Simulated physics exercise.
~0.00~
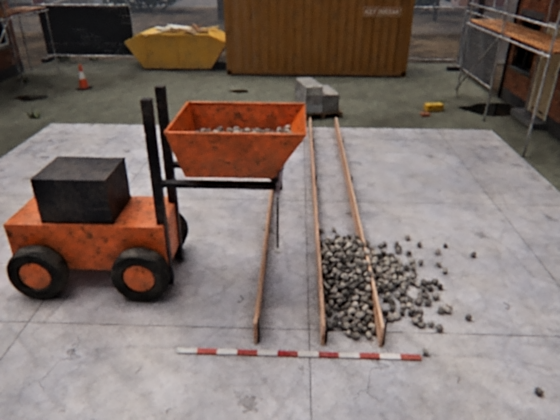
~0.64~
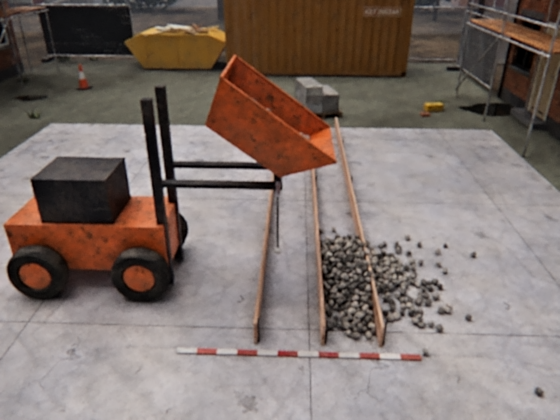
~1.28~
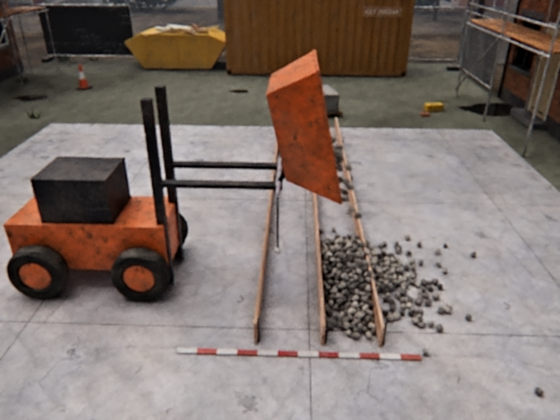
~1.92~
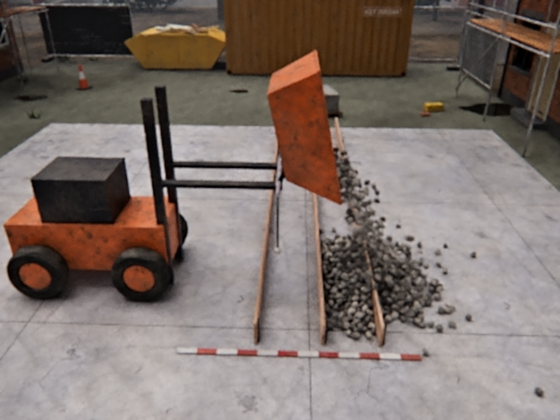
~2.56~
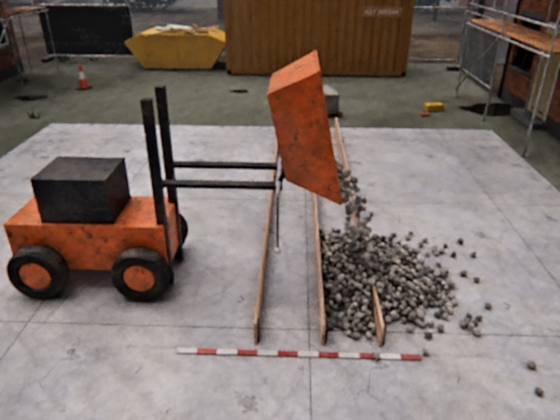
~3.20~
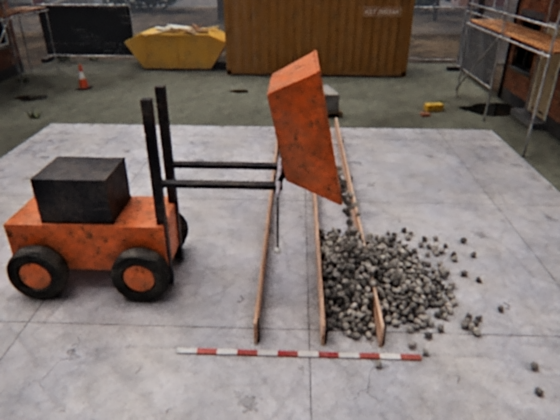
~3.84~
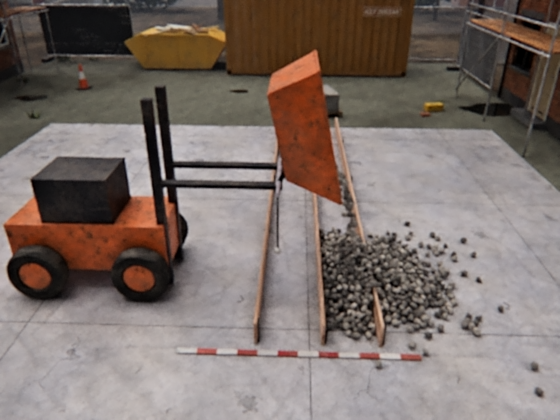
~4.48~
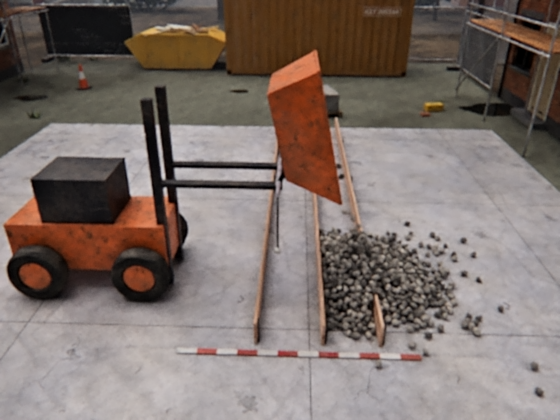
At first, an orange fork truck on the left holds a raised skip of stones above three long boards, while an earlier heap of grey stones lies to the right, around the last board. The skip then tips steeply toward the right, with the truck itself staying put. Stones pour from its lower edge onto the old heap, filling more of the far bay and spilling past the last board. A few roll farther out across the pale floor. Finally the flow stops, and the skip stays tilted above a larger, wider, motionless pile.
